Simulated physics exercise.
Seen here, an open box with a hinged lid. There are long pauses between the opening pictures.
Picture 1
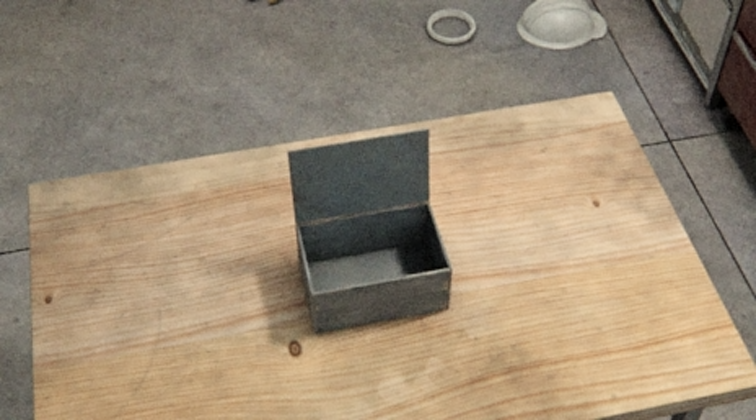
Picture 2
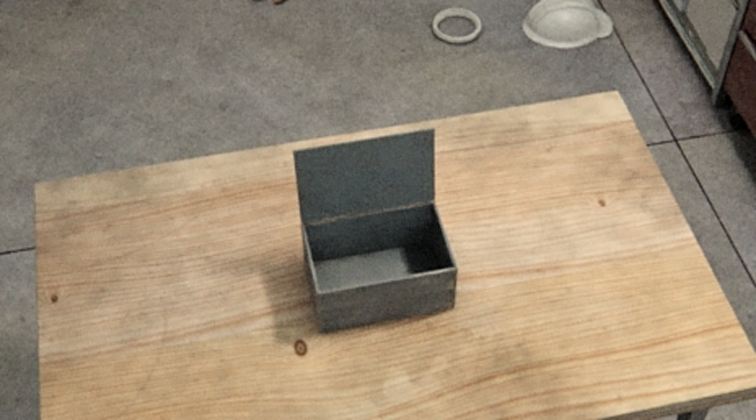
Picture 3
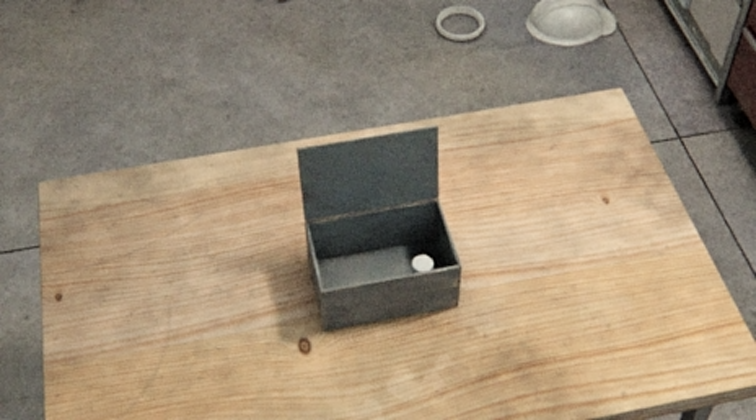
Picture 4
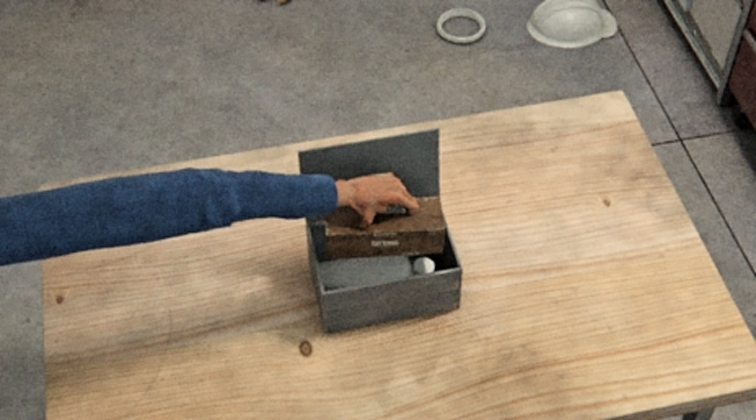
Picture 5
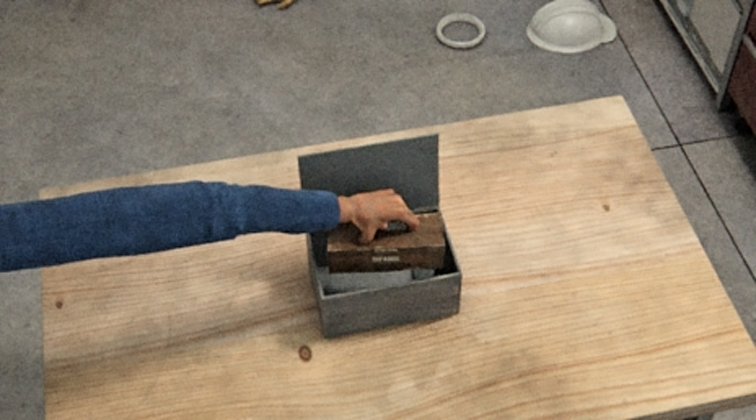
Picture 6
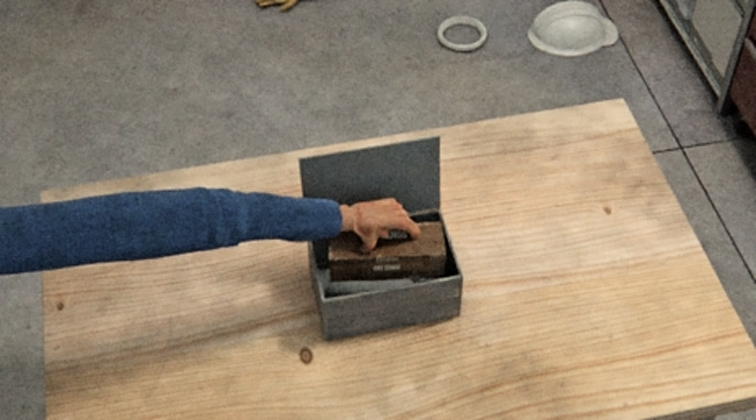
On a wooden table, a hand lowers a brown carton into an open box holding a small white object.
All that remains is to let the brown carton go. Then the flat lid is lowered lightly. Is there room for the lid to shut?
It sits on the rim.
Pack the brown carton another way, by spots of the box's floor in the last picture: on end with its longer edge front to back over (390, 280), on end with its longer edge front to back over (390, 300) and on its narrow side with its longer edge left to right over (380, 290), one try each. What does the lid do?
First, it is held up; second, it will not close; third, it shuts flat.
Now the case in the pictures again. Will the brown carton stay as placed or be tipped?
The brown carton tips.
Then, 0.60 s past the last view, brown carton on its side near (384, 265); white shaker rocked 20° from its first pose.
Then, 1.60 s past the last view, lid 58° above the rim; brown carton on its side near (379, 266); white shaker displaced about its own width.
Then, 2.20 s past the last view, lid 4° above the rim; brown carton on its side near (379, 266); white shaker displaced about its own width.
Finally, lid shut; down or leaning hard in the box, brown carton; white shaker still in place. Final places as the last picture's camera would see them, brown carton near (379, 266).
